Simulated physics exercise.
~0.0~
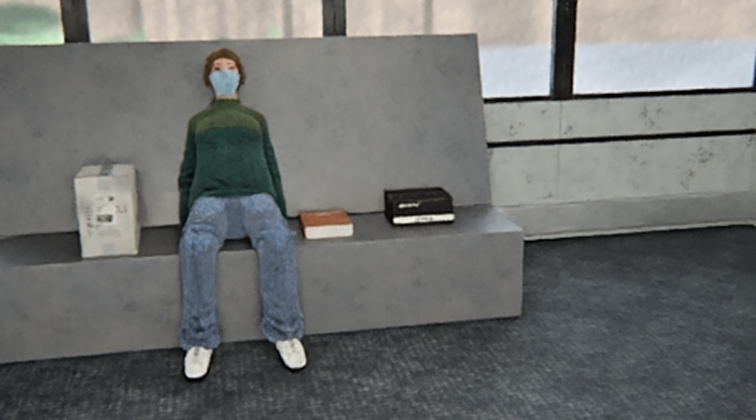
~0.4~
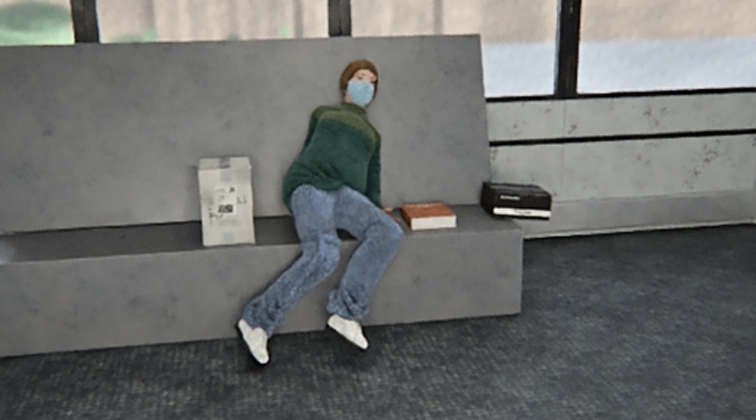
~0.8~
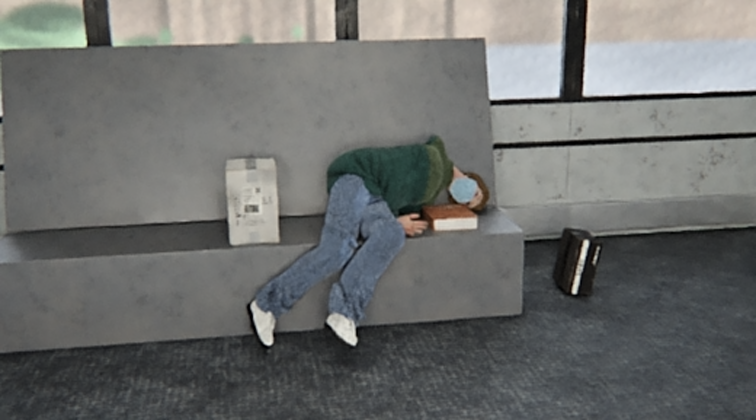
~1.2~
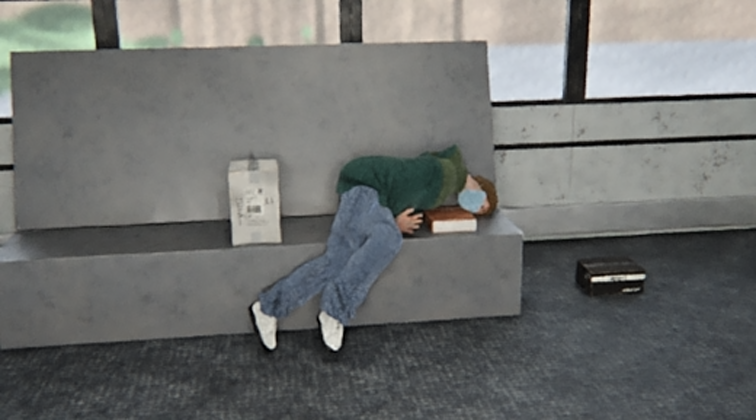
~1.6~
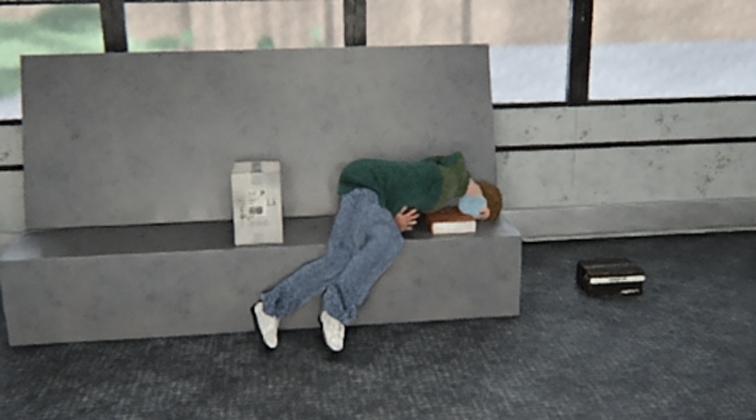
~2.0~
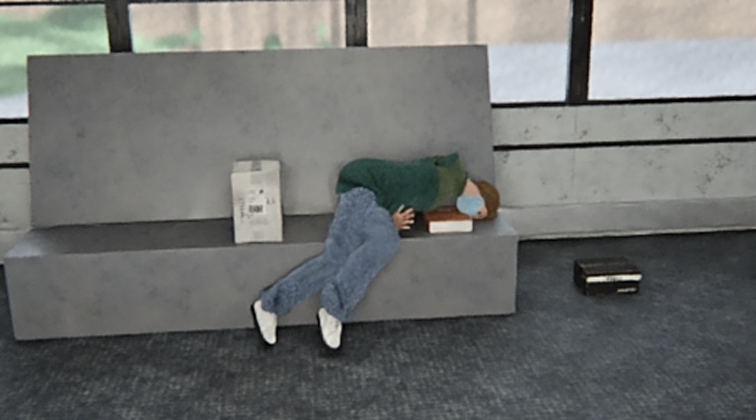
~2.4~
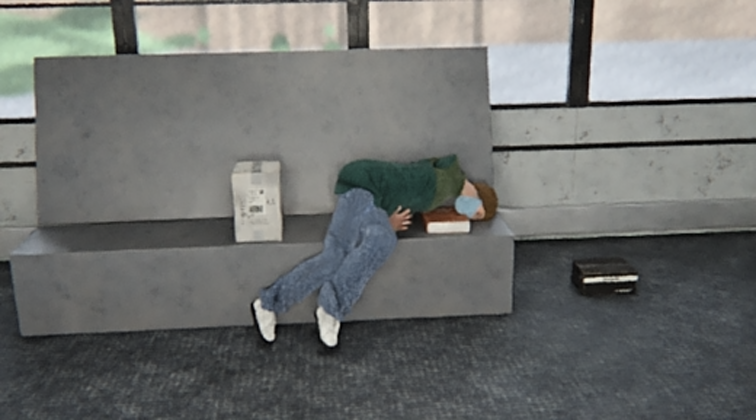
A masked person slides right and slumps onto an orange book as a black box falls off.
